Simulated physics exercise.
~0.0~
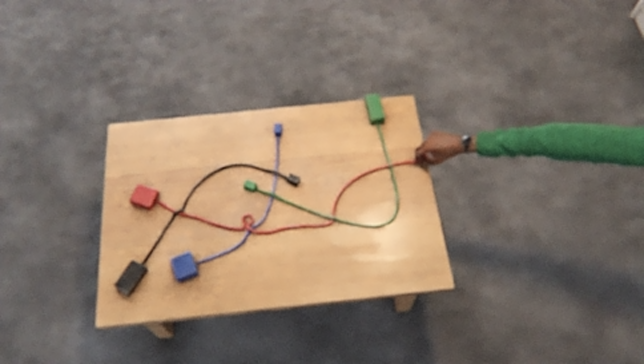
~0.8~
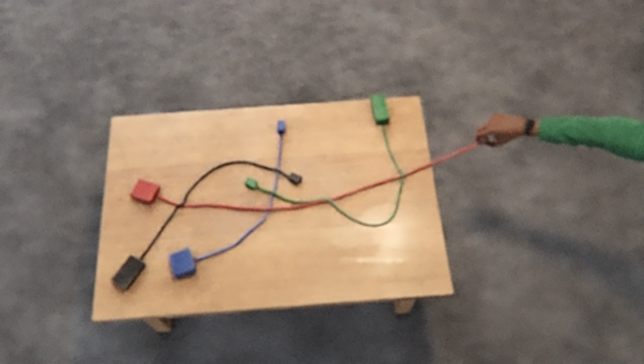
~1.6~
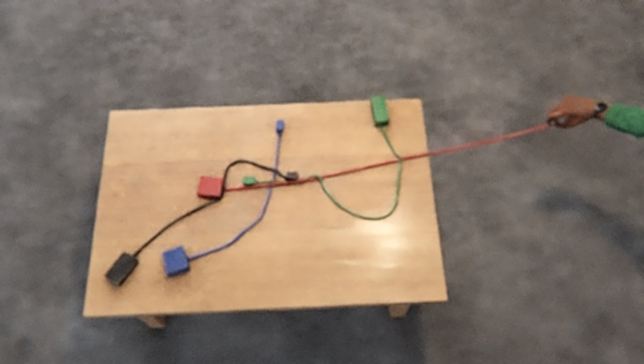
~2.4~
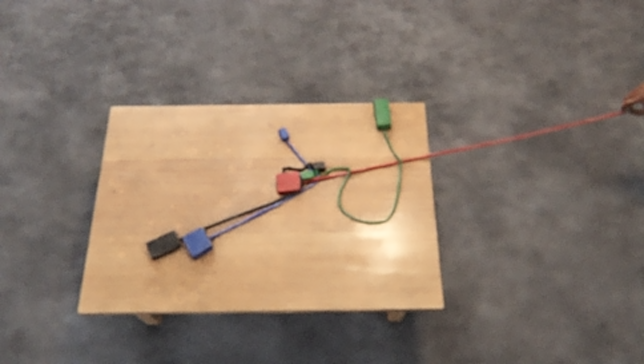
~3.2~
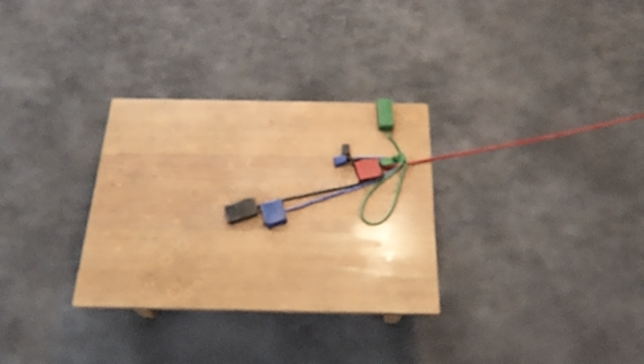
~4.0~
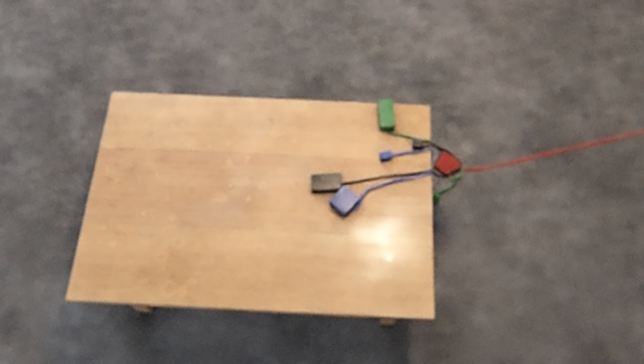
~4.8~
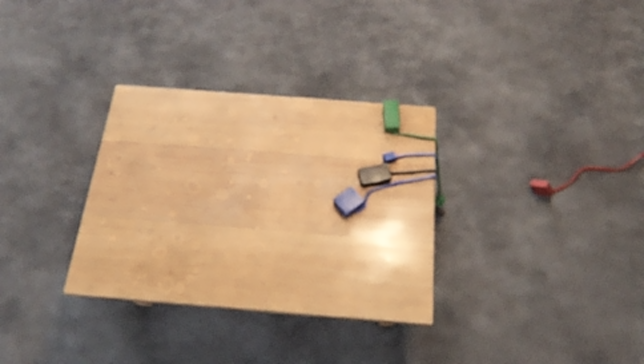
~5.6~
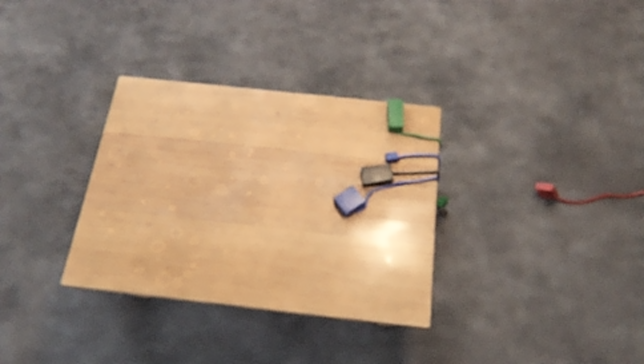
A hand pulls the red lead off the table rightward, dragging black and blue chargers along.
